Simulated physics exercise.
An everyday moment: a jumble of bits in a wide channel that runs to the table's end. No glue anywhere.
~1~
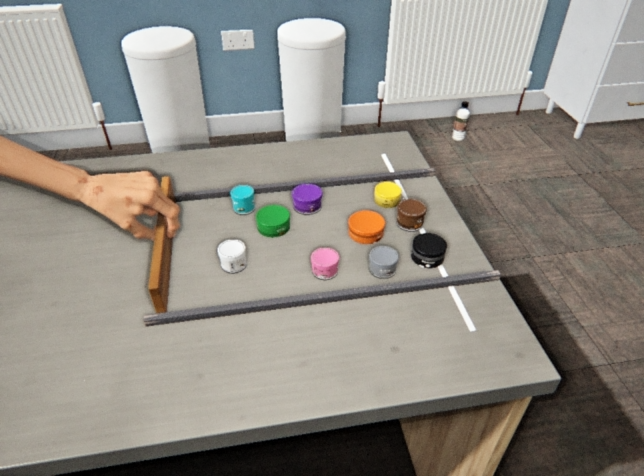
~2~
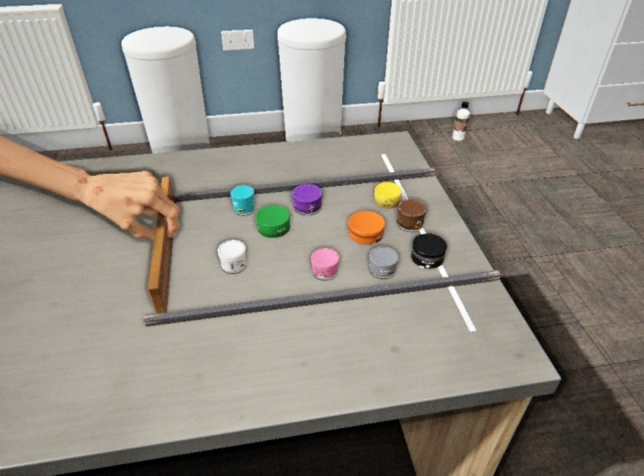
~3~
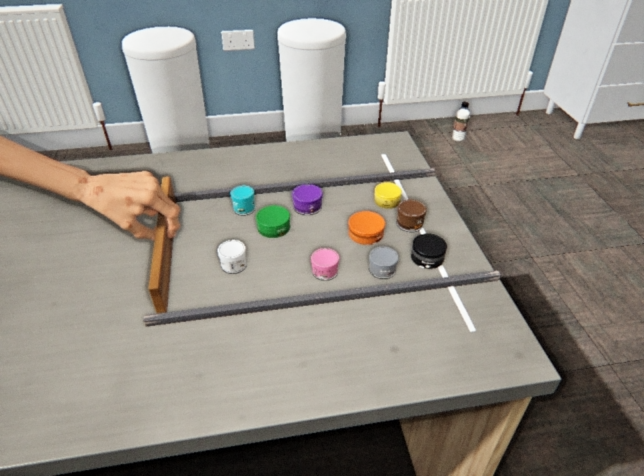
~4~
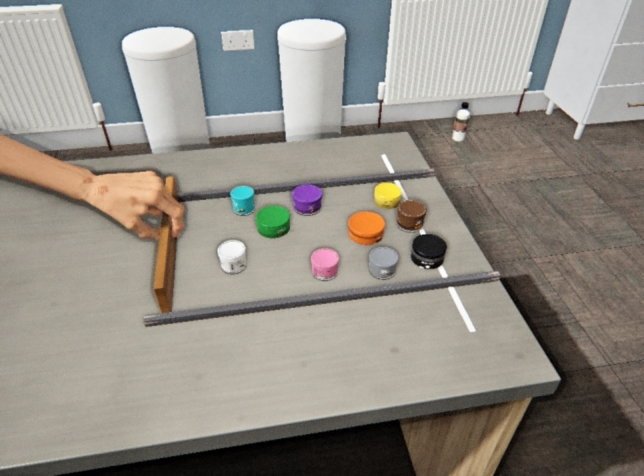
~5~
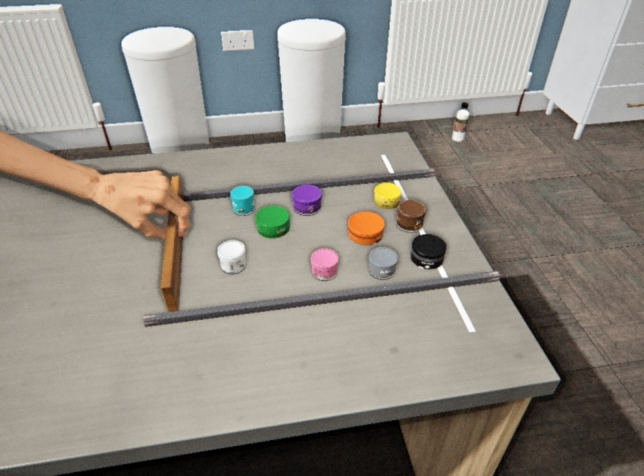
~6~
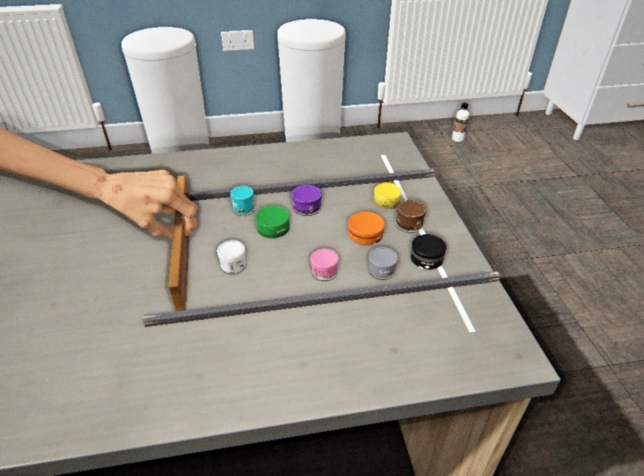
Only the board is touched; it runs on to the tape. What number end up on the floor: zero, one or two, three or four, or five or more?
The number that fall off is one or two.
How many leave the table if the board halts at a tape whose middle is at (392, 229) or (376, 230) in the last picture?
Try by try, 0 and 0.
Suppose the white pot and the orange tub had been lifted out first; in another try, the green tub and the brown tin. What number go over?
First 1, then 0.
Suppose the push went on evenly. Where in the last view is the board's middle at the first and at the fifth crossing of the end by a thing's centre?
Its middle is around (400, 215) and later (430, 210).
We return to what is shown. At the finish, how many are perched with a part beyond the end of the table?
4 of them.
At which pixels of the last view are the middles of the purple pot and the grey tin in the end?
First (436, 188), then (476, 262).
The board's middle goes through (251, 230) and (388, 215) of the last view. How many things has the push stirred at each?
The counts are 2 and 10.
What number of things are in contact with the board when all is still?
It touches 4.
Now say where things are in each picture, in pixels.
Black tub (429, 251); brown tin (411, 215); yellow tub (388, 195); board (164, 239); tape (419, 225), in the first picture.
Brown tin (411, 216); purple pot (308, 200), in the second picture.
Yellow tub (388, 196); pink tin (325, 264), in the third picture.
Black tub (428, 251); orange tub (366, 229), in the fourth picture.
Brown tin (411, 216); board (175, 238), in the fifth picture.
Black tub (428, 252); brown tin (411, 217); yellow tub (387, 196); board (181, 238); tape (419, 225), in the sixth picture.
Soon after, none off yet; black tub at rest near (428, 252); brown tin at rest near (411, 217); yellow tub at rest near (387, 196).
Then, none off yet; black tub at rest near (428, 252); brown tin at rest near (411, 217); yellow tub moved a little near (396, 196).
At rest, the number that fall off is one or two; fallen, yellow tub.
